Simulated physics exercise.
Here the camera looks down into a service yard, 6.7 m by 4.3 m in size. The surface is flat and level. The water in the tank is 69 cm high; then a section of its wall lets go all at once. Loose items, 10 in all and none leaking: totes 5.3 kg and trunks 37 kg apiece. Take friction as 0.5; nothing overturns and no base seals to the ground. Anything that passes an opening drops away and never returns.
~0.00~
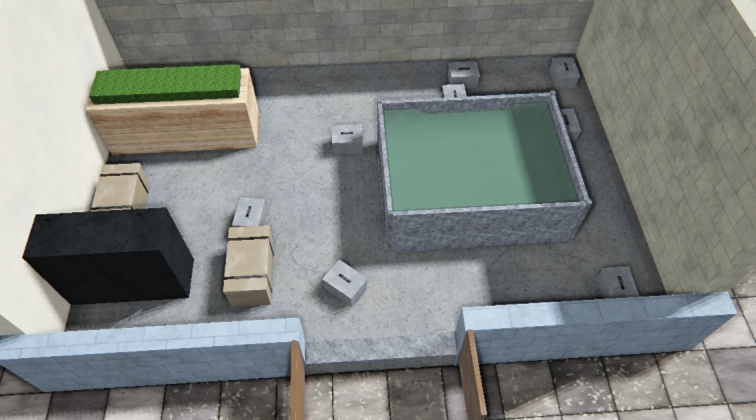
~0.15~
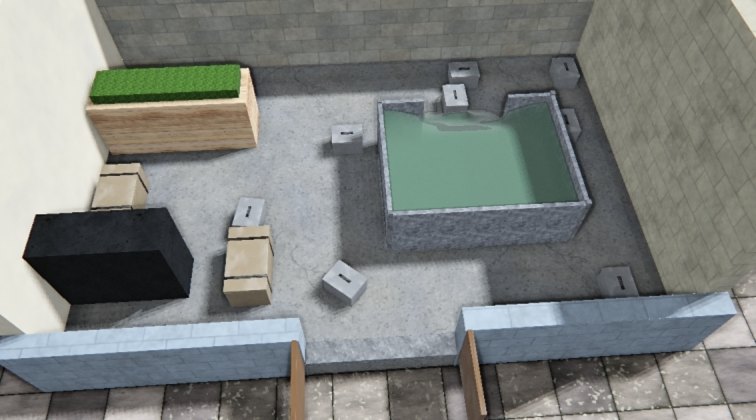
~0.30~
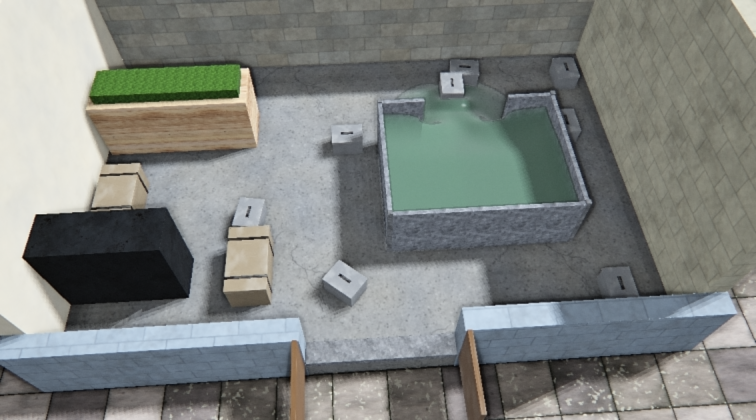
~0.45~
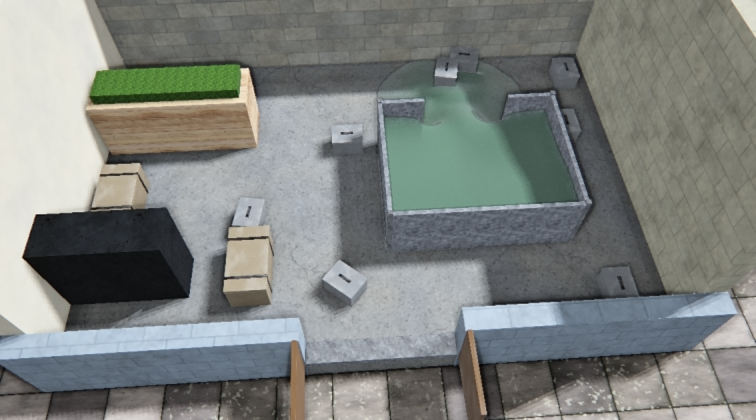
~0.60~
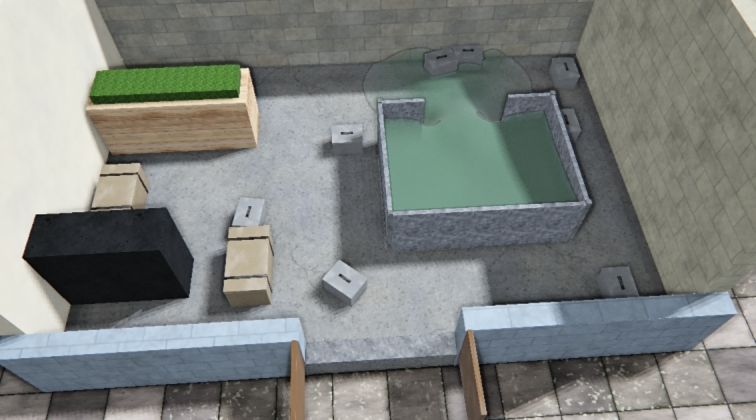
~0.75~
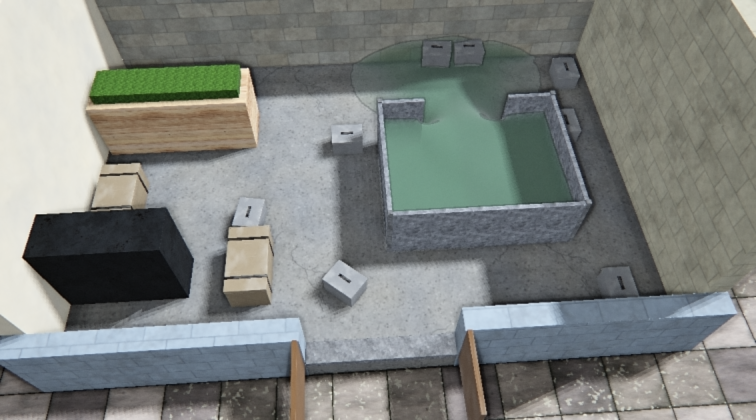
Green water pours out through a gap in the back wall of a stone tank in a walled yard and spreads across the ground behind it, pushing two small grey boxes toward the rear wall while the other items stay put.
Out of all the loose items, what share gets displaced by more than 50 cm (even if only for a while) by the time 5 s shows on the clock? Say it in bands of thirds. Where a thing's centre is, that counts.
I would put it between one and two thirds.
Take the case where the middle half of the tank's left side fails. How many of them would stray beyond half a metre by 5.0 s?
The answer would then be 3.
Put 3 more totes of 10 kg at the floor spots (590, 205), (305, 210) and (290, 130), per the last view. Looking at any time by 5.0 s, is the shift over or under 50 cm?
Order as listed: Beyond half a metre / inside half a metre / beyond half a metre.
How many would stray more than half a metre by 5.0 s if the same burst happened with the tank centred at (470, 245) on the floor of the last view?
Count: 4.
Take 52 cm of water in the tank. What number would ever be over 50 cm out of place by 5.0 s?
Under that setup the answer is 5.
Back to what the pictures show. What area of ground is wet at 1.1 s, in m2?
That flooded area is roughly 7.5 m2.
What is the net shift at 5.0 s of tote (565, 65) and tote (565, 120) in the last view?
Shifts in order: 350 cm; 200 cm.
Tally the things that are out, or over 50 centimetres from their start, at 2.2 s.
It comes to 3.
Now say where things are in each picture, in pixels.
In the first frame, a tote at (455, 95), on the bottom; a tote at (464, 69), on the bottom; 3.2 m2 under water; 0 of 10 have shifted.
In the second frame, a tote at (455, 95), on the bottom; a tote at (464, 69), on the bottom; 3.9 m2 under water; 0 of 10 have shifted.
In the third frame, a tote at (452, 83), on the bottom, 21 cm from its start; a tote at (465, 67) rests on the ground, 4 cm from its start; water covers 4.7 m2; 1 of 10 have shifted.
In the fourth frame, a tote at (447, 67), on the bottom, 49 cm from its start; a tote at (464, 54), on the bottom, 31 cm from its start; water covers 5.7 m2; 2 of 10 have shifted.
In the fifth frame, a tote at (442, 57) floats, 70 cm from its start; a tote at (468, 51), on the bottom, 37 cm from its start; 6.3 m2 under water; 2 of 10 have shifted.
In the sixth frame, a tote at (437, 47) floats, 84 cm from its start; a tote at (469, 46), afloat, 37 cm from its start; 6.6 m2 under water; 2 of 10 have shifted.
After 1.1 s 1 of 10 are over 50 cm from their spots; 2 afloat.
After 2.2 s 3 of 10 are over 50 cm from their spots; 2 afloat.
After 3.5 s 4 of 10 are over 50 cm from their spots; 5 afloat.
After 5.0 s 5 of 10 are over 50 cm from their spots, and 5 have been at some point; 4 afloat.
